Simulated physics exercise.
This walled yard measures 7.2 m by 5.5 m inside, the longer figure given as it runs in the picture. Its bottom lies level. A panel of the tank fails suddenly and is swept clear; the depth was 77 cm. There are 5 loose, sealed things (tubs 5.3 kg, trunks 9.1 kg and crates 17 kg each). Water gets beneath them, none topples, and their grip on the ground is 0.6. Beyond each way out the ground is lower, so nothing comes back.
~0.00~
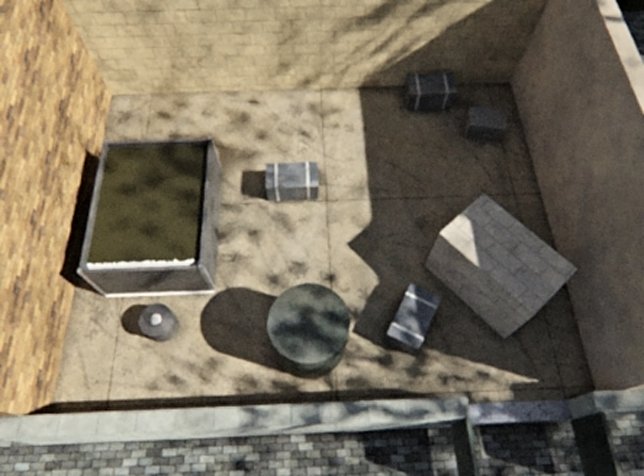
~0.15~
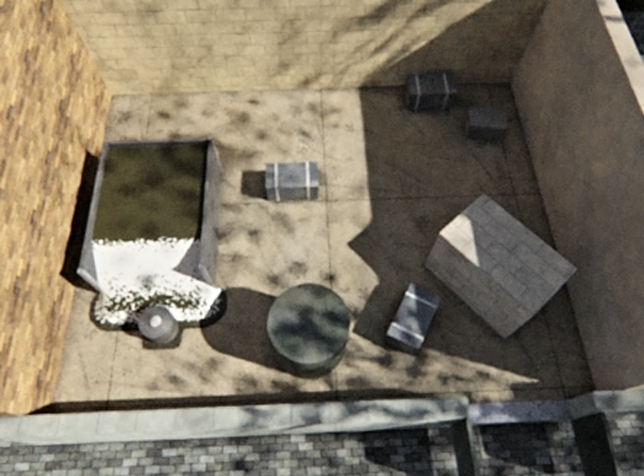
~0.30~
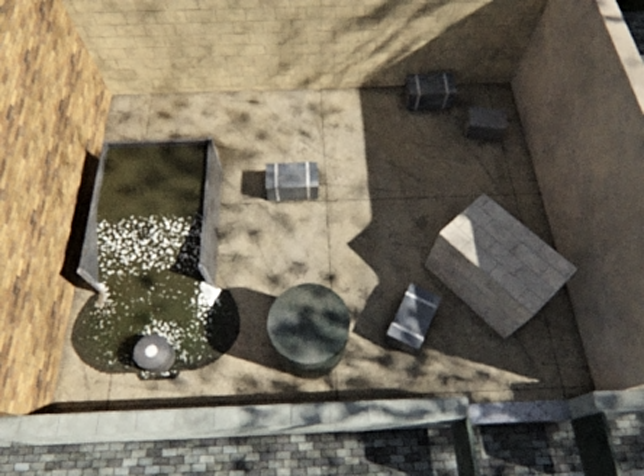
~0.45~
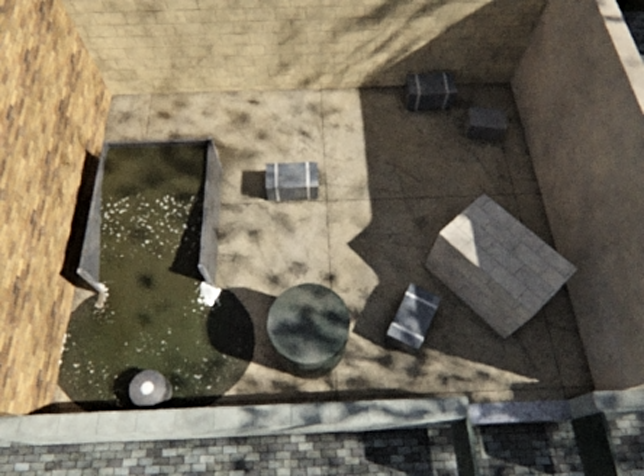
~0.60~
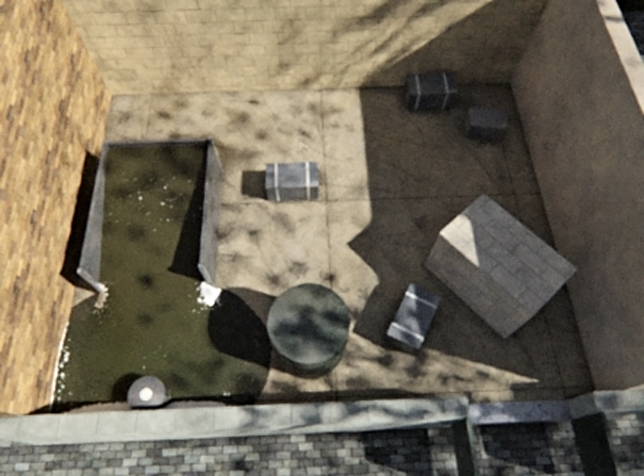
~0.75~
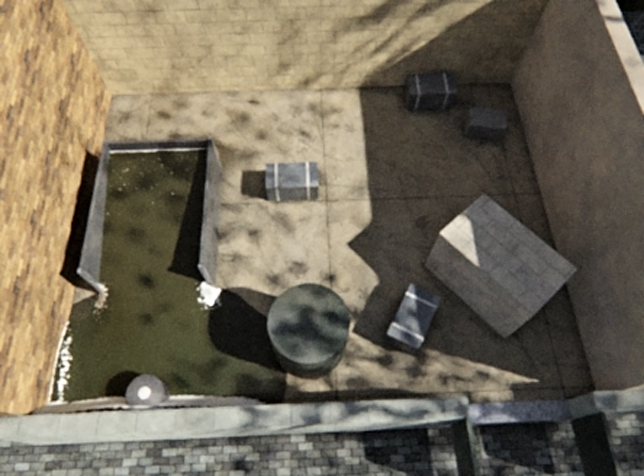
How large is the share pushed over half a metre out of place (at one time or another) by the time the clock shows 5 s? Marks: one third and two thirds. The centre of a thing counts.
Share: One to two thirds.
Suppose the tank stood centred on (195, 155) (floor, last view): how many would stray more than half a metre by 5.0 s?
In that case 3 of them.
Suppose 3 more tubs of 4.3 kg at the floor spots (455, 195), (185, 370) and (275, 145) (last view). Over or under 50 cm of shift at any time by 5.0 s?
In turn: Less, more, past it.
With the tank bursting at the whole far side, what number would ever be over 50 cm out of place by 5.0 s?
In that case 3 of them.
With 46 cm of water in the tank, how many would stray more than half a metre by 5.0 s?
In that case 1 of them.
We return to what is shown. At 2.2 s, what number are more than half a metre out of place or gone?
By then 1.
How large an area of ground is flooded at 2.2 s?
Some 12 m2.
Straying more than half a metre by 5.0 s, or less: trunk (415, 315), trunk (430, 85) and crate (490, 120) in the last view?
In turn: Past it, short of it, short of it.
After 1.1 s 1 of 5 are over 50 cm from their spots; 1 afloat.
After 2.2 s 1 of 5 are over 50 cm from their spots; 1 afloat.
After 3.5 s 2 of 5 are over 50 cm from their spots; 1 afloat.
After 5.0 s 3 of 5 are over 50 cm from their spots, and 3 have been at some point; 3 afloat.
